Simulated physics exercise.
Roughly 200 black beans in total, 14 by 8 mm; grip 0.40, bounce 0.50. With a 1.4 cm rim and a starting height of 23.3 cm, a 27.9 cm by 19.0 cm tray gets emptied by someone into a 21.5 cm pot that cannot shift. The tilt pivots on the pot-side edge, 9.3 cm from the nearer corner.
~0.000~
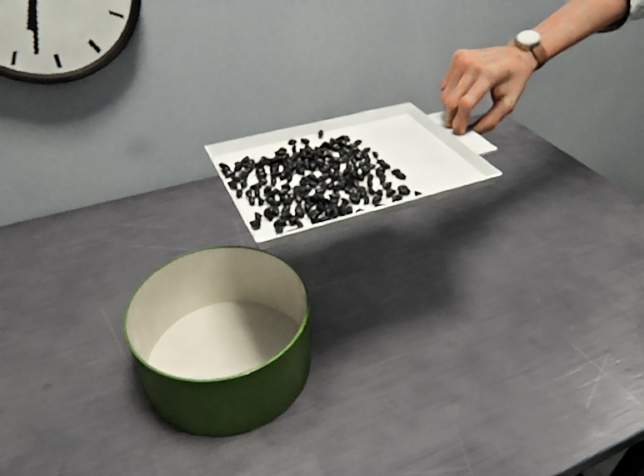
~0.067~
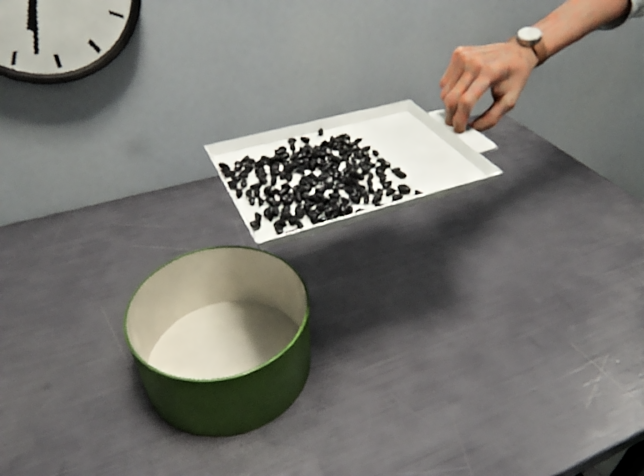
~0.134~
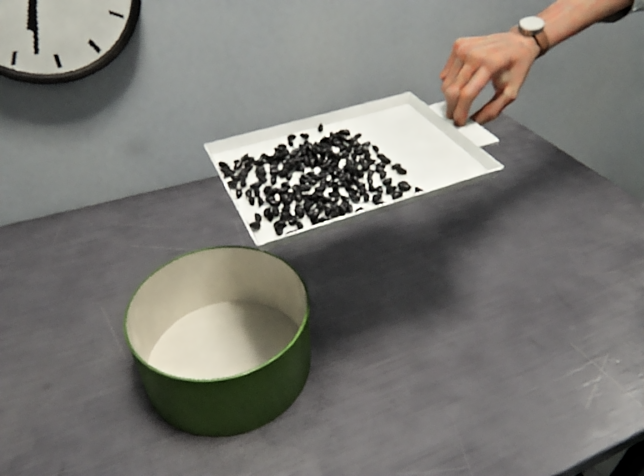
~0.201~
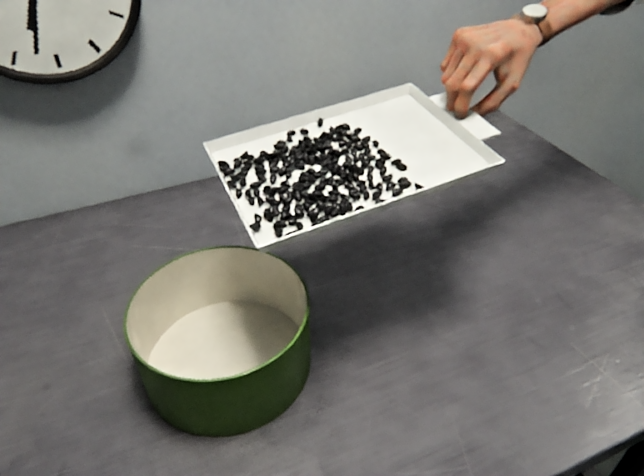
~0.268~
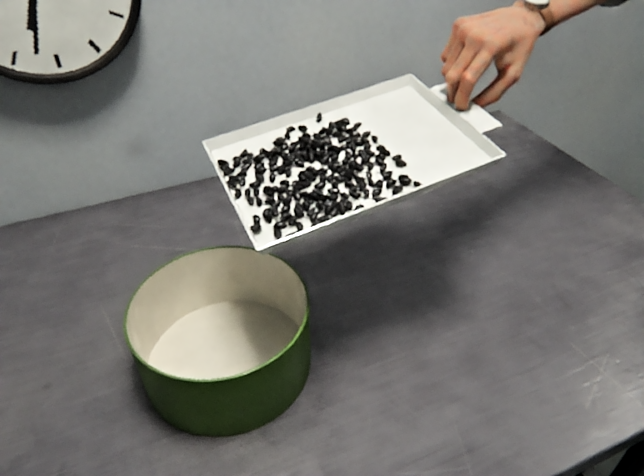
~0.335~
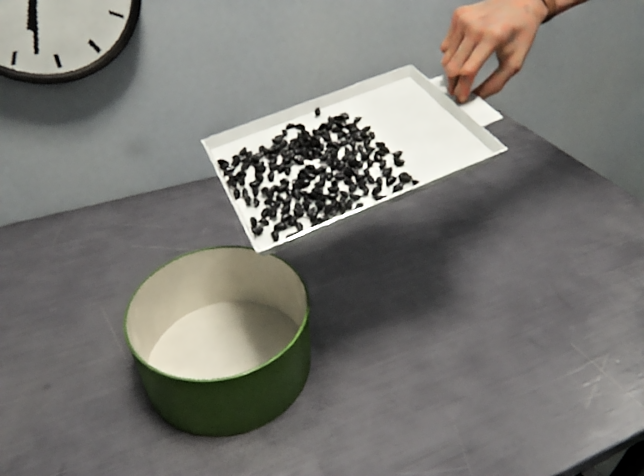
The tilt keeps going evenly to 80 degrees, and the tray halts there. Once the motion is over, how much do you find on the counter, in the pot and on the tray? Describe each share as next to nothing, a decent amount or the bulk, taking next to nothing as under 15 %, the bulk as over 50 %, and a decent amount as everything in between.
Counter - next to nothing; pot - the bulk; tray - next to nothing.
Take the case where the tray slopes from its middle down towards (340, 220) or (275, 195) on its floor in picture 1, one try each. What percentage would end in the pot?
The share comes to roughly 70 in a hundred, then roughly 95 in a hundred.
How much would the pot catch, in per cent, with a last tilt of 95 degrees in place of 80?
That would be around 95 percent.
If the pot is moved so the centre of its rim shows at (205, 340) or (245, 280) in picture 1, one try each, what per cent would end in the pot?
First try about 100 per cent, second try about 70 per cent.
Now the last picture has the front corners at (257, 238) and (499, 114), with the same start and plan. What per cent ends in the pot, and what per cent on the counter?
Pot 80; counter 15.
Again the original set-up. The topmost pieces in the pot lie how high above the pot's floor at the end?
About 2.0 centimetres.
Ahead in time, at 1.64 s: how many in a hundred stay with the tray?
Close to 85 in a hundred.
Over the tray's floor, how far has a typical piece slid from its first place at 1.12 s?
By then it sits near 3 cm from where it began.
Then, at 1.12 s, tilt 43 degrees; the tray holds 100 %, the pot 0 %.
After 1.64 s, tilt 65 degrees; the tray holds 85 %, the pot 5 %.
Then, at 2.23 s, tilt 80 degrees; the tray holds 5 %, the pot 95 %.
At rest (3.5 s), counter 5 %, pot 95 %, tray 0 %.
